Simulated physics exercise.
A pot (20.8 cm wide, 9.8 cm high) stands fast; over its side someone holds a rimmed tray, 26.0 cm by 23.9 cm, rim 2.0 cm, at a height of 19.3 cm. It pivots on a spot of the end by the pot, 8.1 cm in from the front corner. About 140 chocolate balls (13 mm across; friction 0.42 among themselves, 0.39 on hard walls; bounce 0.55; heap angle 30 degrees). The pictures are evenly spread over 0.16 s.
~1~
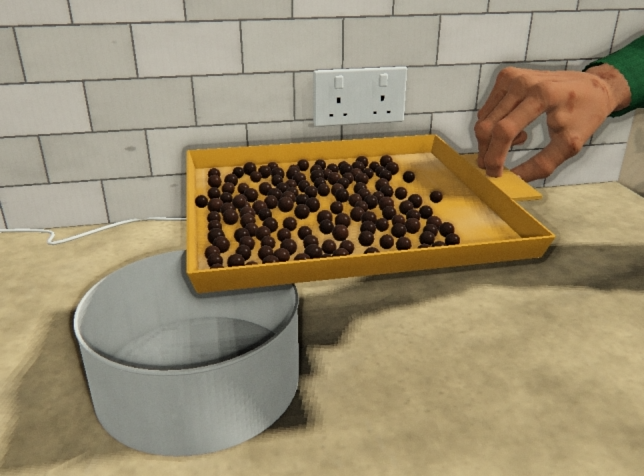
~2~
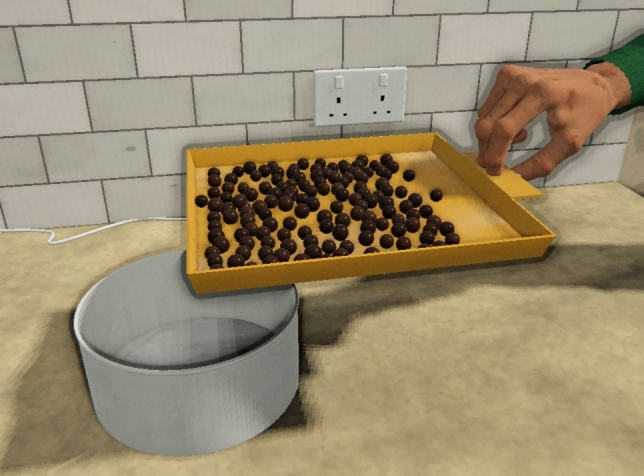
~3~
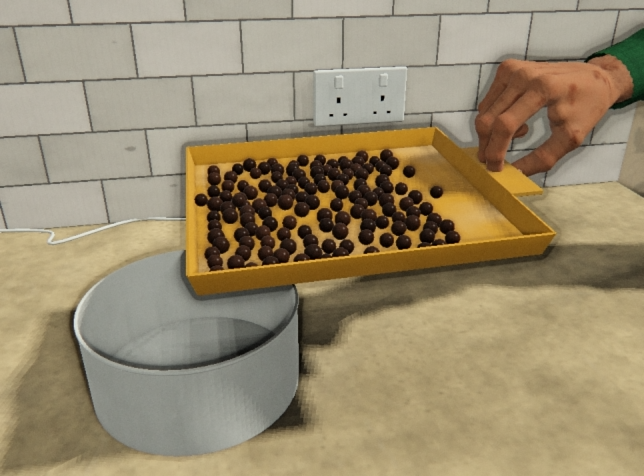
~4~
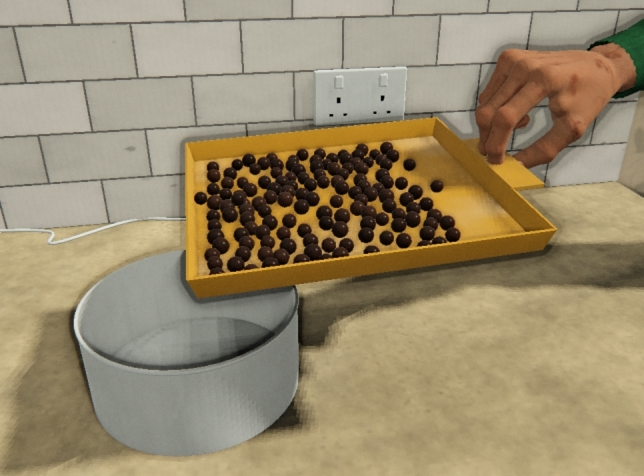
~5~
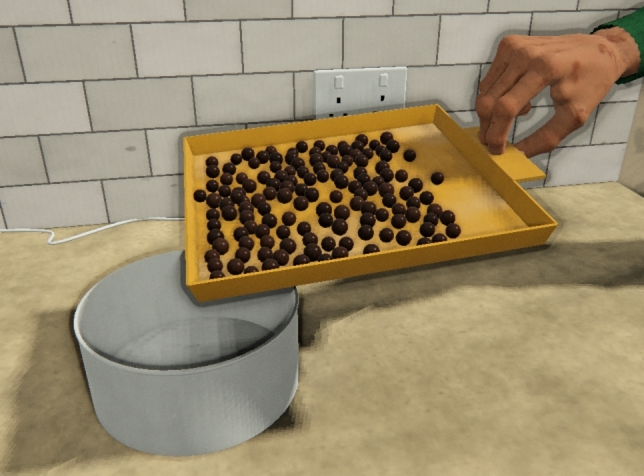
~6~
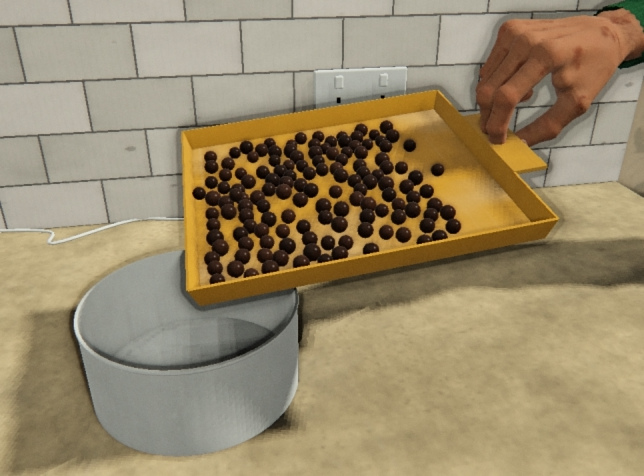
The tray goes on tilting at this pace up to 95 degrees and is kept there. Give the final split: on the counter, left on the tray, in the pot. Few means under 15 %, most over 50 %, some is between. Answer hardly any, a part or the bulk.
Counter the bulk, tray hardly any, pot hardly any.
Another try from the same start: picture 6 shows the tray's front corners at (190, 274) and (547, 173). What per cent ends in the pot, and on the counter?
Pot 55, counter 45.
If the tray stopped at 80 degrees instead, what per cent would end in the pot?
Then about 0 per cent.
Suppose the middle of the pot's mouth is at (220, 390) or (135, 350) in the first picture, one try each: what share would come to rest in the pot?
Some 100 and 55 per cent.
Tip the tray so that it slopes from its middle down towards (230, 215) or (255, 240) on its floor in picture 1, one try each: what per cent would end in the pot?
Some 70 and 20 per cent.
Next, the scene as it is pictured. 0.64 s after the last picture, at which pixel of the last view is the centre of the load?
At about (249, 238).
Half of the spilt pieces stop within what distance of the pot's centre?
About 20 cm.
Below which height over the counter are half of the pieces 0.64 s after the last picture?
Roughly 22 cm.
Then, 0.38 s after the last picture, tilt 51 degrees; the tray holds 100 %, the pot 0 %.
Then, 0.64 s after the last picture, tilt 78 degrees; the tray holds 100 %, the pot 0 %.
Then, 1.01 s after the last picture, tilt 95 degrees; the tray holds 5 %, the pot 5 %.
In the end, counter 95 %, tray 0 %, pot 5 %.
